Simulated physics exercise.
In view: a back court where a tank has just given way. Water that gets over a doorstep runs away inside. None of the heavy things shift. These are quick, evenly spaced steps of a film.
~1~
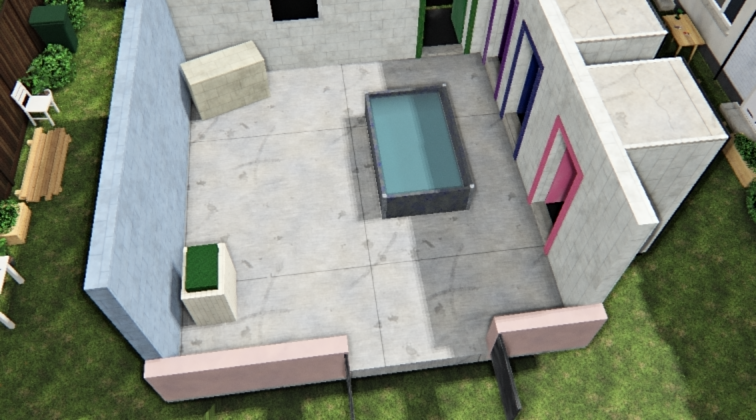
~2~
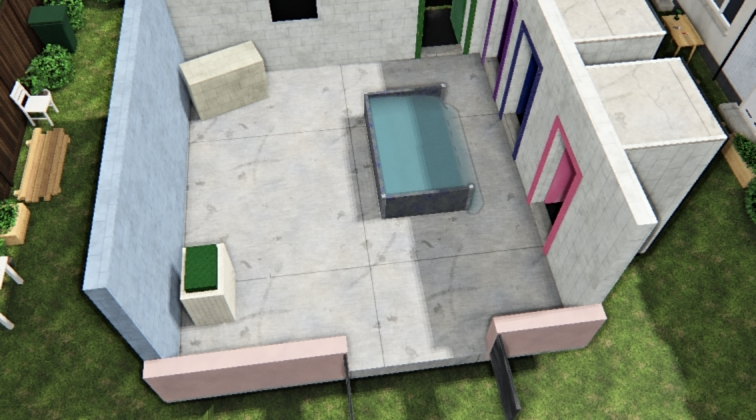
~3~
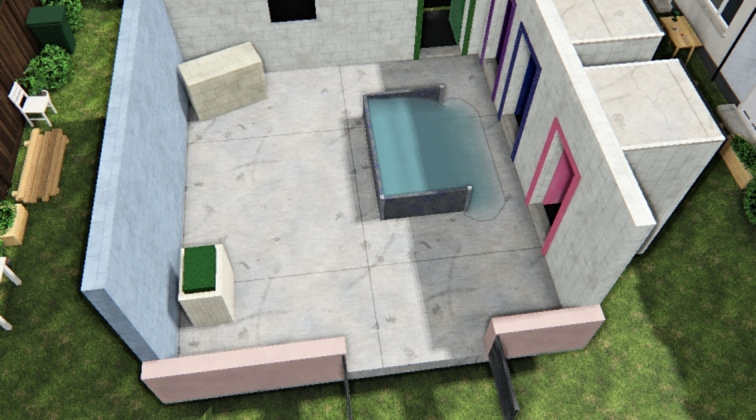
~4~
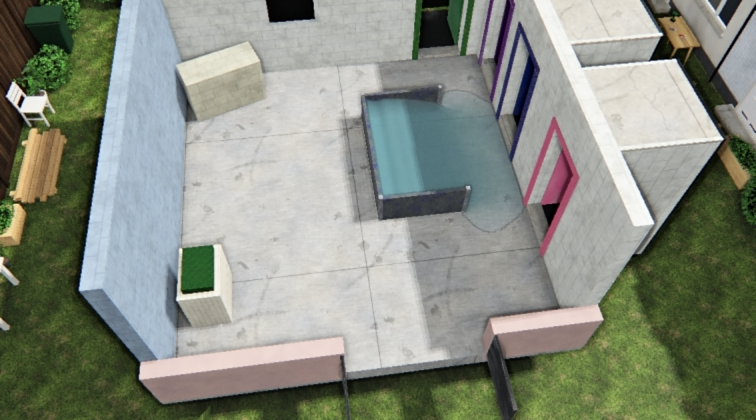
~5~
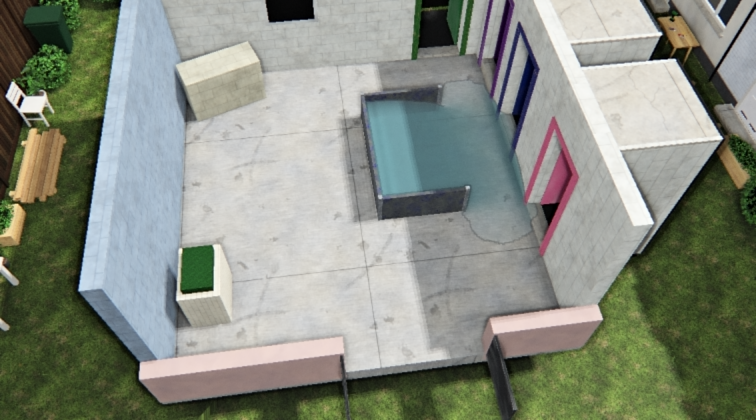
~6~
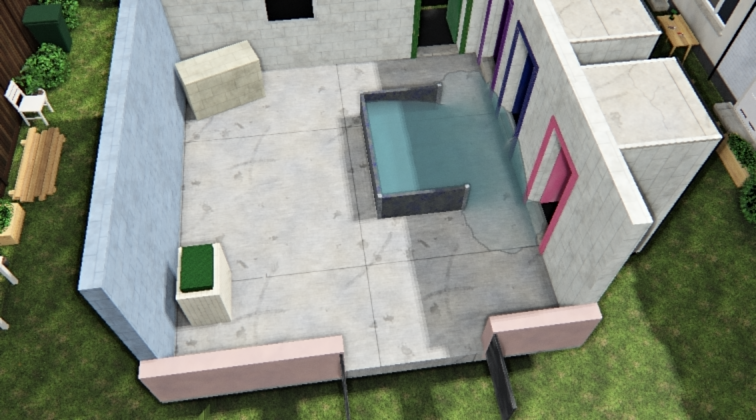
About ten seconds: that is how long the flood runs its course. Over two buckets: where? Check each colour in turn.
Result: The green door is going to let through more than allowed; the purple door is going to let through no more than allowed; the blue door is going to let through more than allowed; the pink door is going to let through more than allowed.
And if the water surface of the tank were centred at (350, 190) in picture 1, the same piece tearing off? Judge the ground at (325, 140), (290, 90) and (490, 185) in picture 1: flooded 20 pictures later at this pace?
Parched, parched, soaked.
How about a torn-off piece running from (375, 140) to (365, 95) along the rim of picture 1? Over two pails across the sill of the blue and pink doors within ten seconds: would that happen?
Lab note: The blue one sits below the threshold, the pink one sits below the threshold.
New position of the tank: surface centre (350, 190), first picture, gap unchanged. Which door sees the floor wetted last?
The green door, that's the one.
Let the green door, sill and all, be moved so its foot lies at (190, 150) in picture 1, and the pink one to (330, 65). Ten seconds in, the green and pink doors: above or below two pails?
Outcome - green door keeps within bounds, pink door keeps within bounds.
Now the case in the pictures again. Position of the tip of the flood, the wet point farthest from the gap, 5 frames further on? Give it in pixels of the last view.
Somewhere about (548, 306).
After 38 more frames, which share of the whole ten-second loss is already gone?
About 85 per cent.
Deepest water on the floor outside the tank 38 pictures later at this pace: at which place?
I'd mark about pixel (493, 133).
A moment on, water covers 15 % of the floor; the green door not reached, the purple door wet at the sill, nothing in, the blue door far over two buckets in, the pink door under two buckets in.
Next, water covers 25 % of the floor; the green door under two buckets in, the purple door wet at the sill, nothing in, the blue door far over two buckets in, the pink door over two buckets in.
Then, water covers 40 % of the floor; the green door far over two buckets in, the purple door wet at the sill, nothing in, the blue door far over two buckets in, the pink door over two buckets in.
Later, water covers 70 % of the floor; the green door far over two buckets in, the purple door wet at the sill, nothing in, the blue door far over two buckets in, the pink door over two buckets in.
In the end, water covers 85 % of the floor; the green door far over two buckets in, the purple door wet at the sill, nothing in, the blue door far over two buckets in, the pink door over two buckets in.
